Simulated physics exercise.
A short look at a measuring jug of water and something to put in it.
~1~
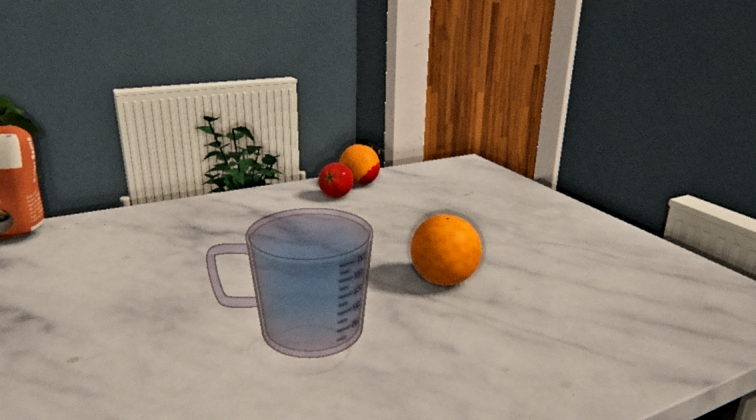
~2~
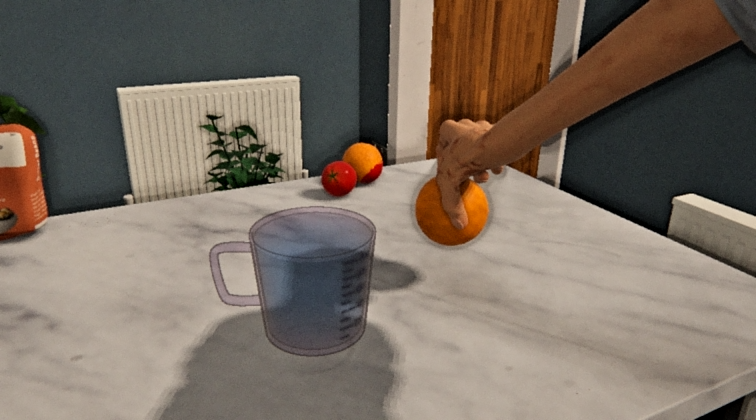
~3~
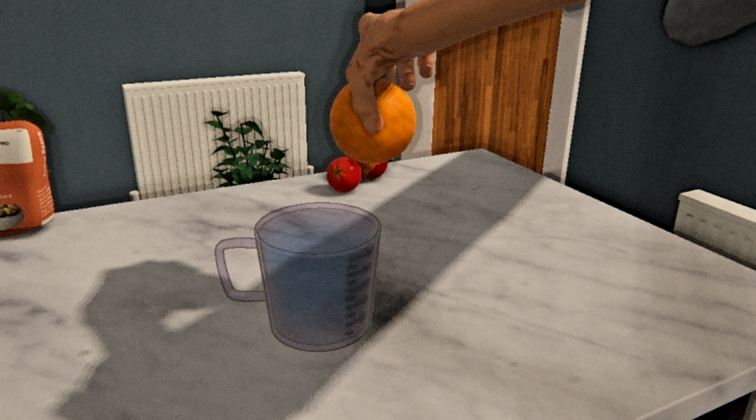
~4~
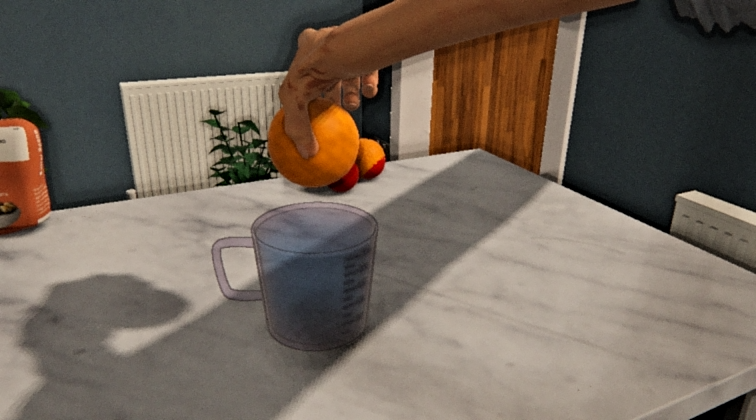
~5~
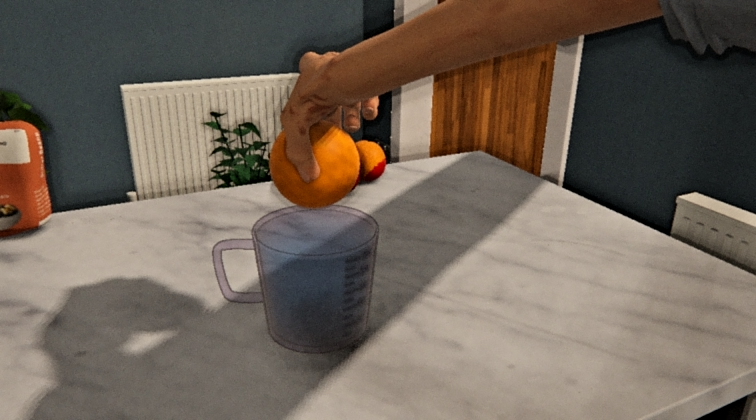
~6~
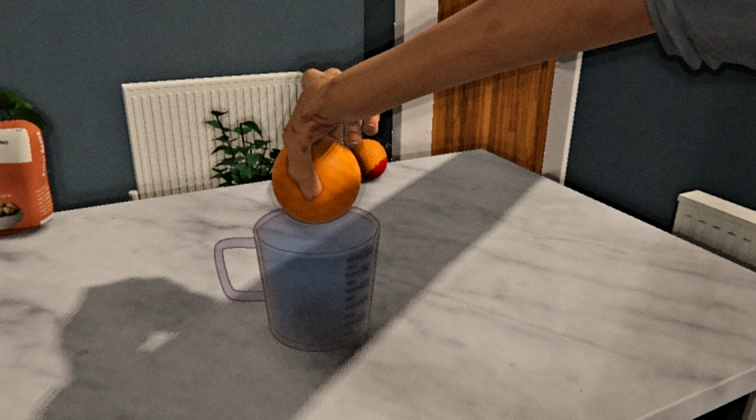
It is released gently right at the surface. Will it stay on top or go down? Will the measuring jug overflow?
Water - it stays up. Measuring jug - some spills out.
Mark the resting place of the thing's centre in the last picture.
(318, 248), roughly.
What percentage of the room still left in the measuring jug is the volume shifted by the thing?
Close to 400 %.
Next, the orange enters the water; the measuring jug is full to the brim; it has run over.
After that, the orange comes up again; the measuring jug is full to the brim; it has run over.
Finally, the orange rides on the surface; the measuring jug is full to the brim; it has run over.
